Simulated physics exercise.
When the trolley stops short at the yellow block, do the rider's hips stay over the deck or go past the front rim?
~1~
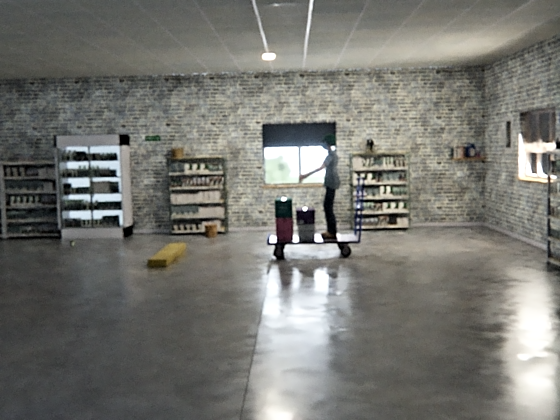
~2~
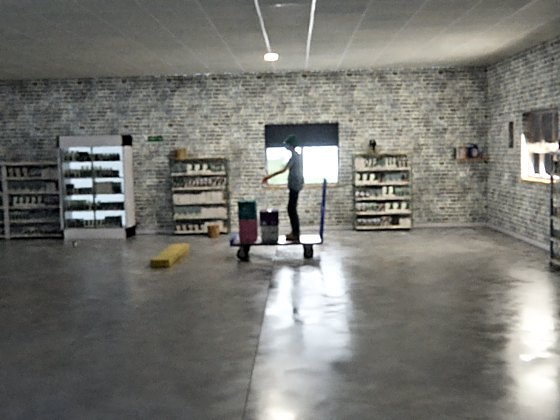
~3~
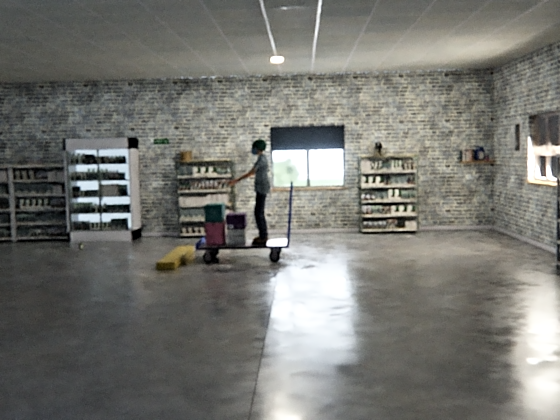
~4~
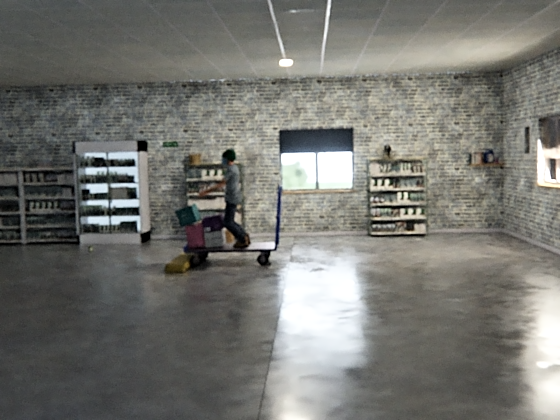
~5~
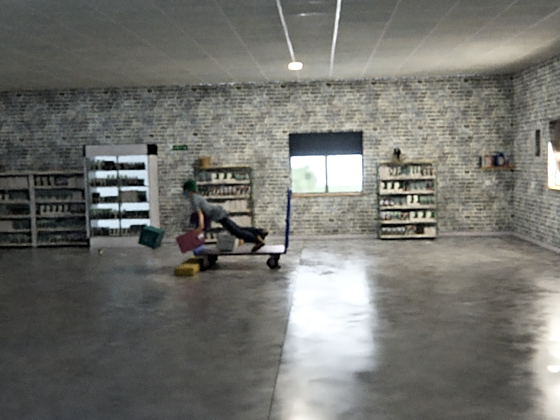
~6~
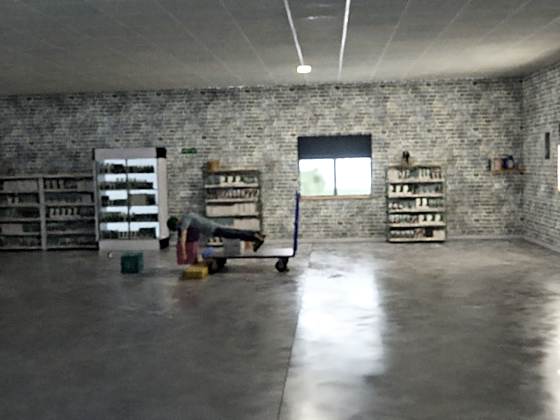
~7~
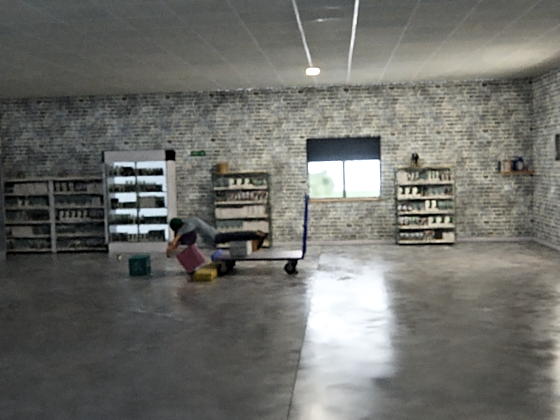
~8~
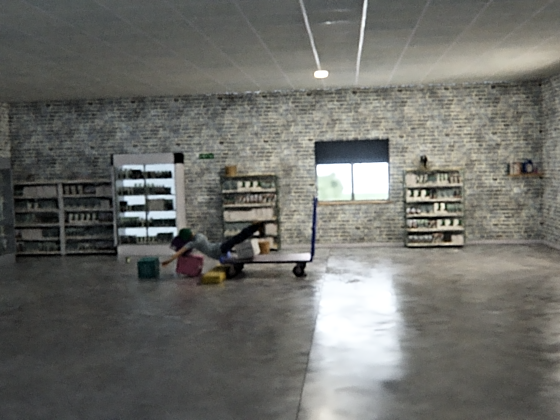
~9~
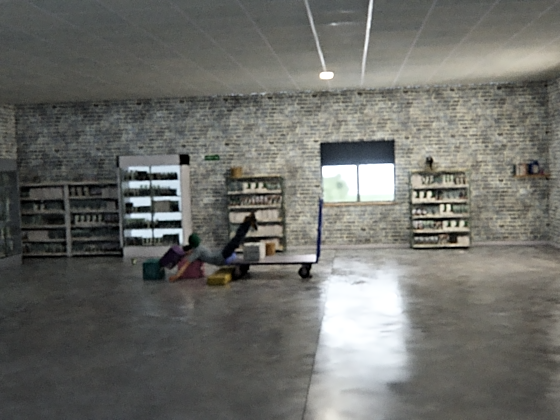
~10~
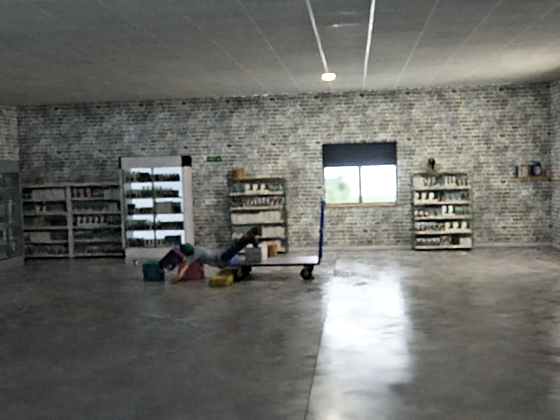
The rider's hips go past the front rim as the rider pitches forward and down among the fallen boxes.
